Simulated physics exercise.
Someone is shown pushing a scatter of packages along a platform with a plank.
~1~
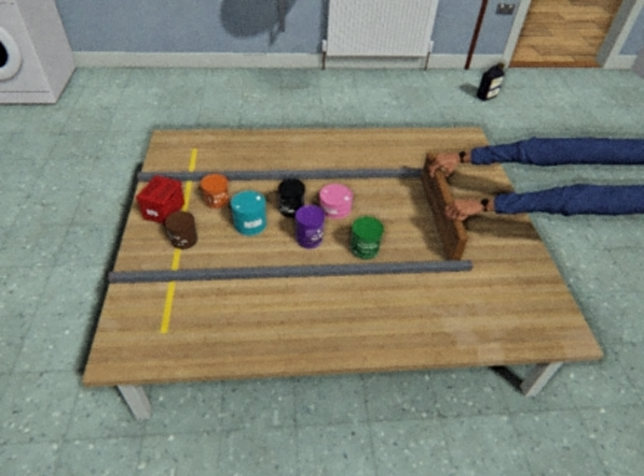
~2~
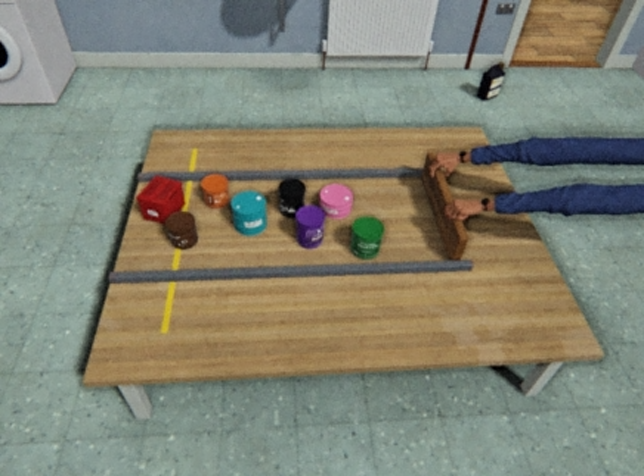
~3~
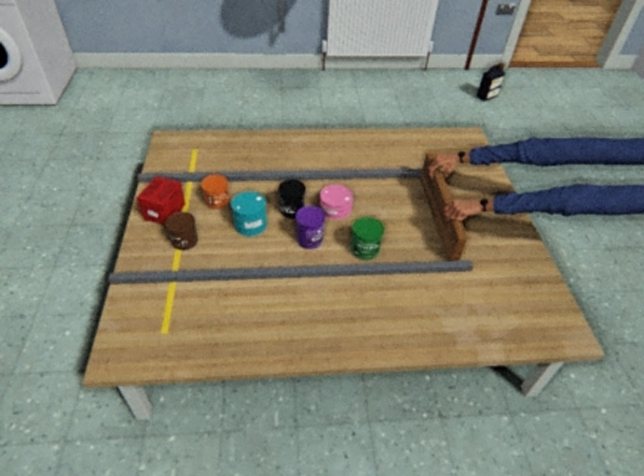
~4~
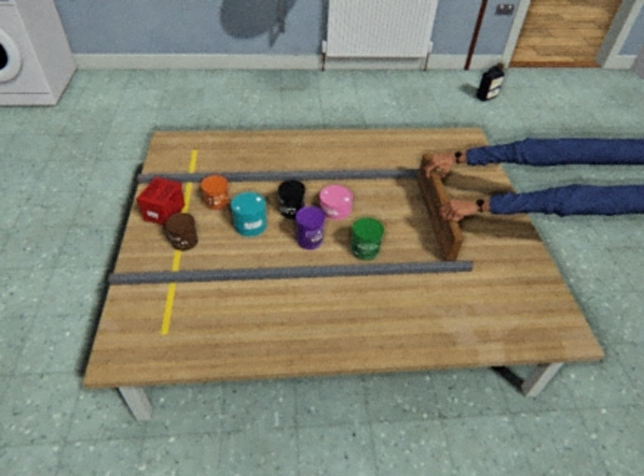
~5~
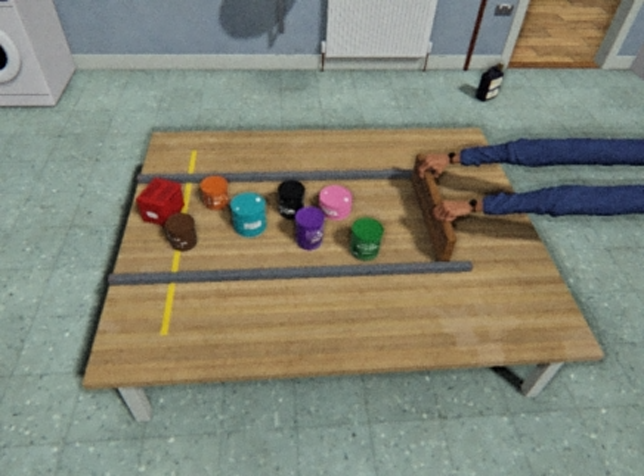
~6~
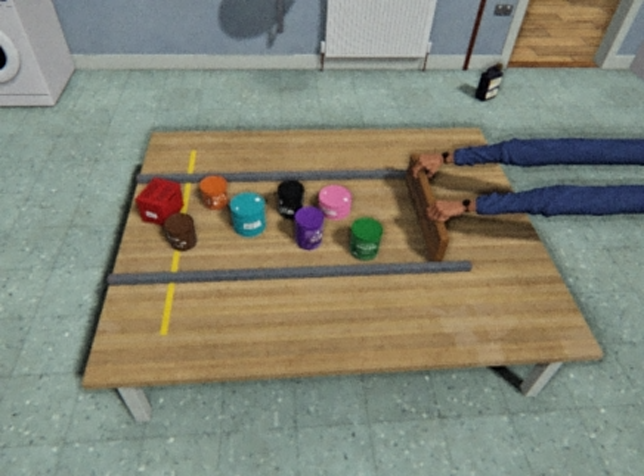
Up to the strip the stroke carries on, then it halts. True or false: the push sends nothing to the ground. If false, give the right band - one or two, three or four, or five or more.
False, one or two.
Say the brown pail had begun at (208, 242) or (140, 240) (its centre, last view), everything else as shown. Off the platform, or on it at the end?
Lab note: Brown pail, try one rests in place; try two rests in place.
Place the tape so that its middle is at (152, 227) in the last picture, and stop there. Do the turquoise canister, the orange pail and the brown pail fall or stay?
The turquoise canister does not stay; as for the orange pail, it does not stay; and the brown pail does not stay.
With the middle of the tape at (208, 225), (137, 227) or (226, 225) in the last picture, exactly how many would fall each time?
Result per try: 0; 8; 0.
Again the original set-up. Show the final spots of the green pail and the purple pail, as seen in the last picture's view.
I'd put one at around (156, 248) and the other at around (162, 223).
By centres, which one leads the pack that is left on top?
Black pail.
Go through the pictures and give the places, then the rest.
Red tote (162, 201); brown pail (182, 231); orange pail (216, 192); plank (442, 205); tape (182, 224), in the first frame.
Brown pail (183, 231); black pail (292, 199), in the second frame.
Orange pail (216, 192); pink canister (336, 202), in the third frame.
Red tote (162, 202); green pail (367, 239), in the fourth frame.
Brown pail (182, 233); turquoise canister (249, 215), in the fifth frame.
Red tote (161, 203); brown pail (181, 232); orange pail (215, 193); plank (425, 206); tape (181, 226), in the sixth frame.
Soon after, none off yet; red tote at rest near (161, 203); brown pail at rest near (181, 232); orange pail at rest near (215, 193).
After that, none off yet; red tote at rest near (161, 203); brown pail at rest near (181, 232); orange pail displaced about its own width near (195, 191).
In the end, the number that fall off is one or two; gone, orange pail and red tote.
